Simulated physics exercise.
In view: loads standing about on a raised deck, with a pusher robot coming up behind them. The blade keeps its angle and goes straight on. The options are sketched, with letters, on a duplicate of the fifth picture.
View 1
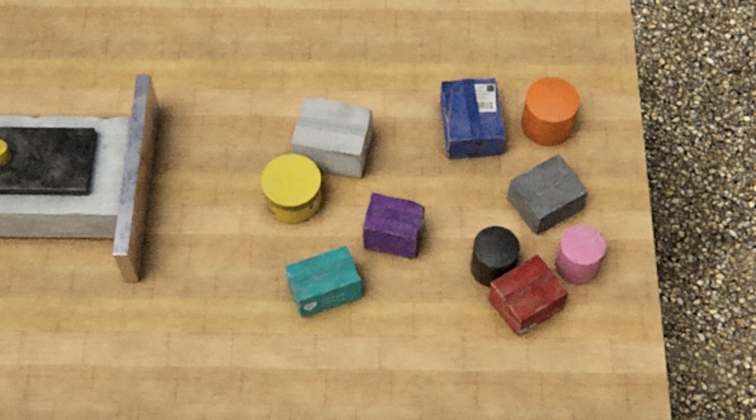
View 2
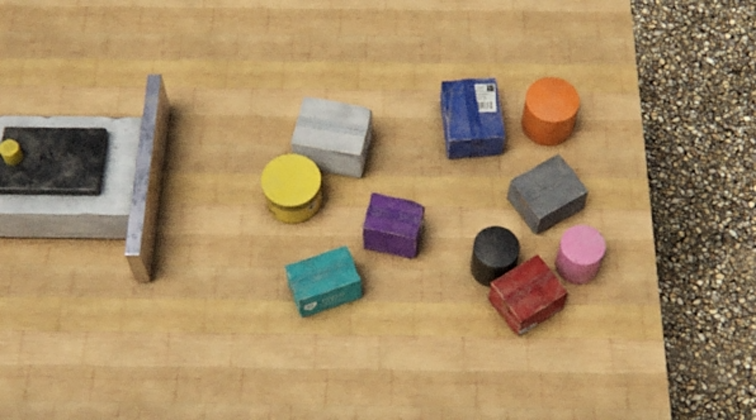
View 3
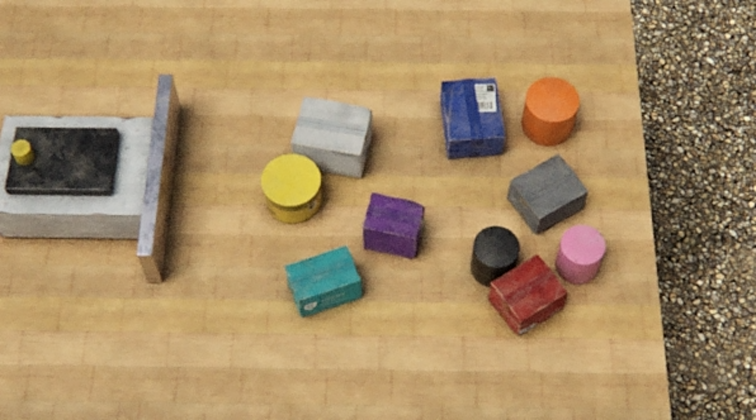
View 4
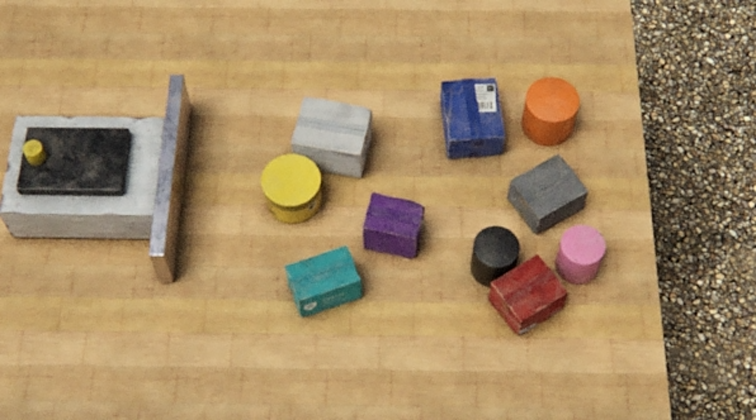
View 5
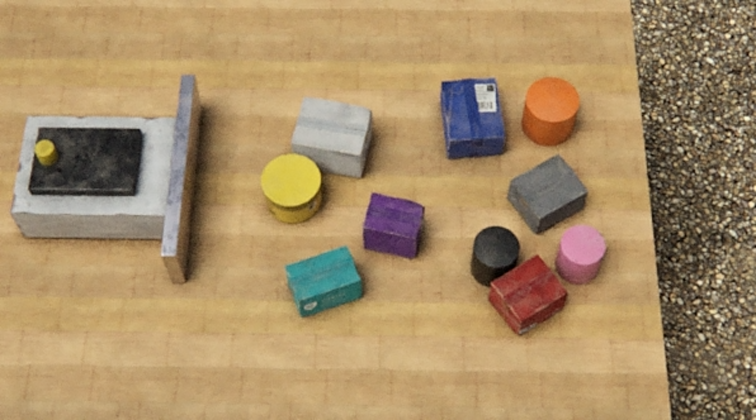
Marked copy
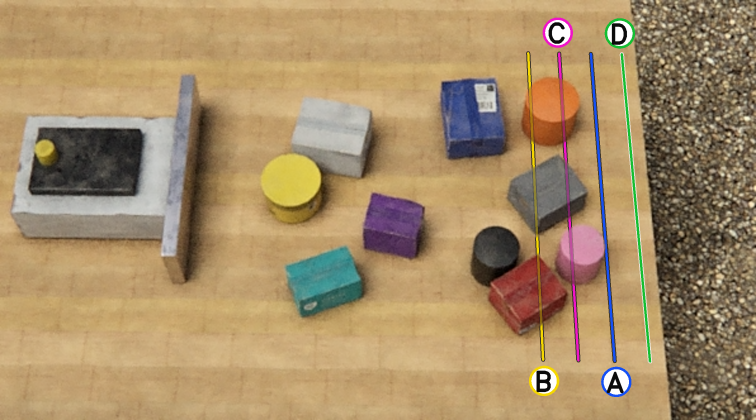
A pale machine with an upright plate on its front slid slowly to the right across a wooden surface, while the colourful boxes and round containers ahead of it stayed still, untouched.
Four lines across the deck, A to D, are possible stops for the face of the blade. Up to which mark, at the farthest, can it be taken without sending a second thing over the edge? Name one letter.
B is the last line within the limit.
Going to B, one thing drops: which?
The orange canister goes over.
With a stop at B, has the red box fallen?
No.
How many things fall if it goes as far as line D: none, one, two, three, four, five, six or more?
Six or more.
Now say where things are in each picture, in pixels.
In the first picture, orange canister (550, 112); blue box (472, 118); red box (528, 296).
In the second picture, robot (59, 160); pink canister (580, 254).
In the third picture, robot (71, 160); grey parcel (548, 195).
In the fourth picture, robot (83, 160); yellow pail (292, 190).
In the fifth picture, robot (94, 160); white parcel (333, 138); orange canister (550, 112); blue box (472, 118).
On the marked copy, A at (602, 197); B at (535, 196); C at (568, 197); D at (635, 198).
Following B. Soon after the start, robot (221, 162); turquoise box (348, 287); white parcel (353, 136).
Later, robot (351, 164); orange canister (593, 113); blue box (539, 121).
In the end, robot (449, 165); orange canister over the edge; pink canister (647, 262); one fallen.
As for the rest, A drops five; C drops four; D drops eight.
